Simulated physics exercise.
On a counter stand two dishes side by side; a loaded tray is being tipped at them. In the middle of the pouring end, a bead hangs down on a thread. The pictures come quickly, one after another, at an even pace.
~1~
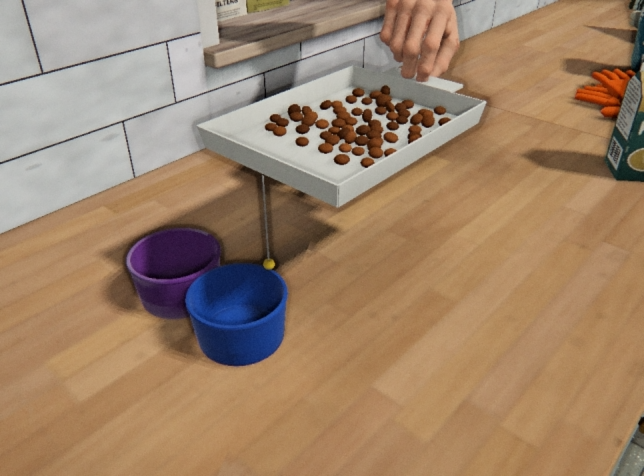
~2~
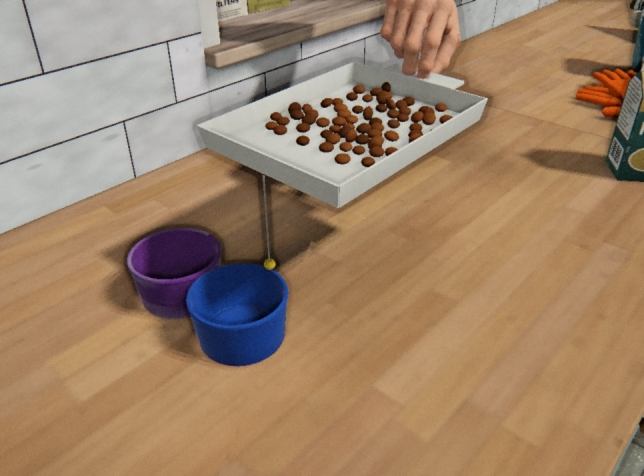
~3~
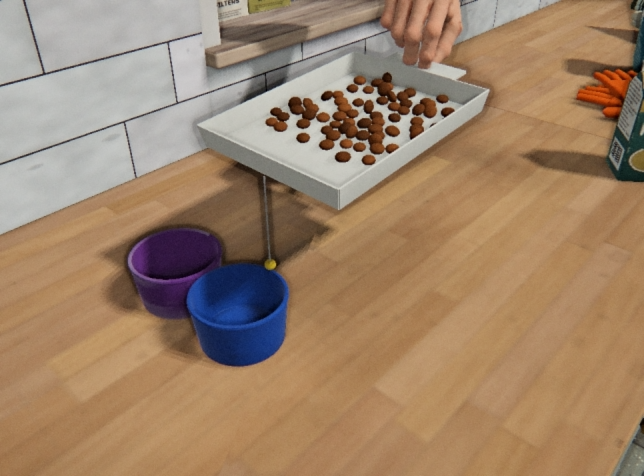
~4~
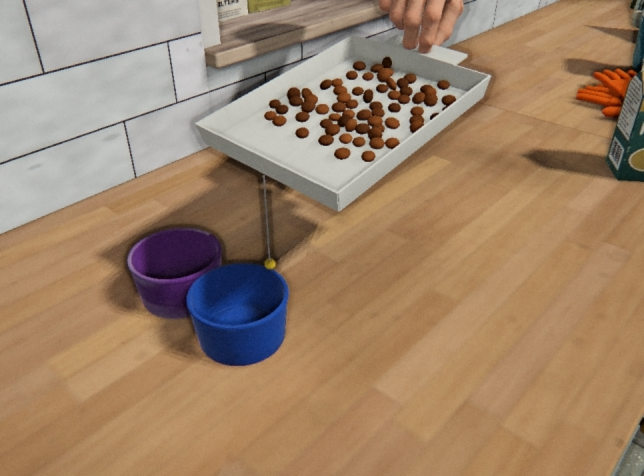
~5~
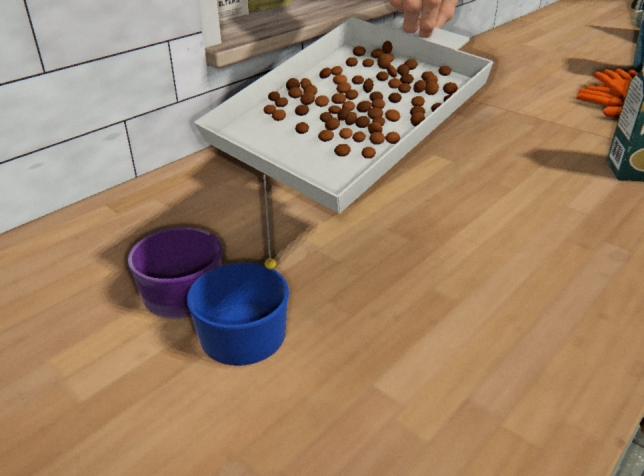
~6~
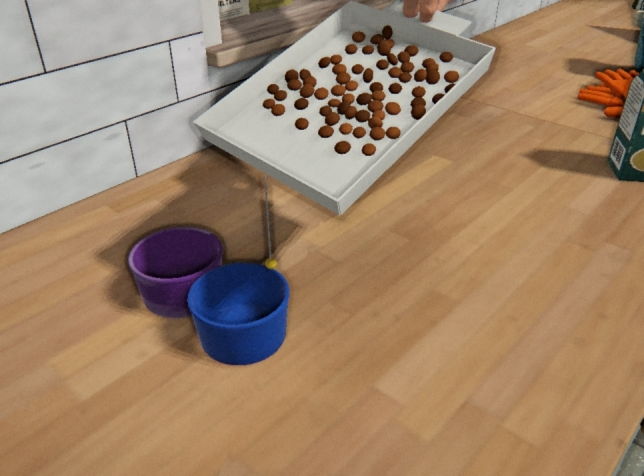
A hand raises the far end of a white tray, tilting its brown pieces toward the viewer.
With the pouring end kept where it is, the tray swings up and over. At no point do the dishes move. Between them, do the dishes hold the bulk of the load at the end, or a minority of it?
The dishes are going to end up holding a minor part.
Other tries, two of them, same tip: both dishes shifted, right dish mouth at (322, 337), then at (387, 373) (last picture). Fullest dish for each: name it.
The first try favours the rightmost one, and the second try favours the leftmost one.
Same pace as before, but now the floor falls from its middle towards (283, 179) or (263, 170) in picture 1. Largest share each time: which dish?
So, the dish at the right the first time round, the dish at the right the second.
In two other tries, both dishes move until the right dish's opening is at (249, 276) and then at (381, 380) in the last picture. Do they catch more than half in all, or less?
First try: Lower than half; second try: Higher than half.
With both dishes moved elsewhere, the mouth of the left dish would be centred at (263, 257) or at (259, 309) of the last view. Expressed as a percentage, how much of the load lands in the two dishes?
Roughly 30% on the first try and 80% on the second.
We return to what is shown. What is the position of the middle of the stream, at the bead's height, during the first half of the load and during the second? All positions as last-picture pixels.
Roughly (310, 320) first, then roughly (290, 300).
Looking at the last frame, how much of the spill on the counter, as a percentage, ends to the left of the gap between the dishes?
Estimate: About 10 percent.
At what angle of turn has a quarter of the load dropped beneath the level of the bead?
Angle reached: About 95°.
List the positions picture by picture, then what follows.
Corners of the pouring end (203, 125) and (338, 182), level; middle of the load (375, 124), bits of dog kibble; left dish (140, 290); right dish (202, 335); bead on its thread (269, 264), in the first picture.
Corners of the pouring end (203, 125) and (338, 183), level; middle of the load (376, 122), in the second picture.
Corners of the pouring end (203, 124) and (338, 186), tipped barely, lowest at the right corner; middle of the load (376, 116), in the third picture.
Corners of the pouring end (201, 123) and (337, 189), tipped a little, lowest at the right corner; middle of the load (376, 106), in the fourth picture.
Corners of the pouring end (200, 121) and (337, 192), tipped a little, lowest at the right corner; middle of the load (376, 97), in the fifth picture.
Corners of the pouring end (199, 121) and (337, 196), tipped clearly, lowest at the right corner; middle of the load (376, 88); left dish (142, 289); right dish (203, 335), in the sixth picture.
Just after the last frame, tray tipped steeply; every one on the tray.
A moment on, tray tipped right over; roughly two thirds on the tray; about a tenth in the right dish; roughly a quarter outside both; about a tenth in the air.
Further on, tray tipped past a quarter turn; roughly a quarter in the right dish; the larger part outside both.
When it is over, tray tipped past a quarter turn; roughly a quarter in the right dish; not one in the left dish; the larger part outside both.
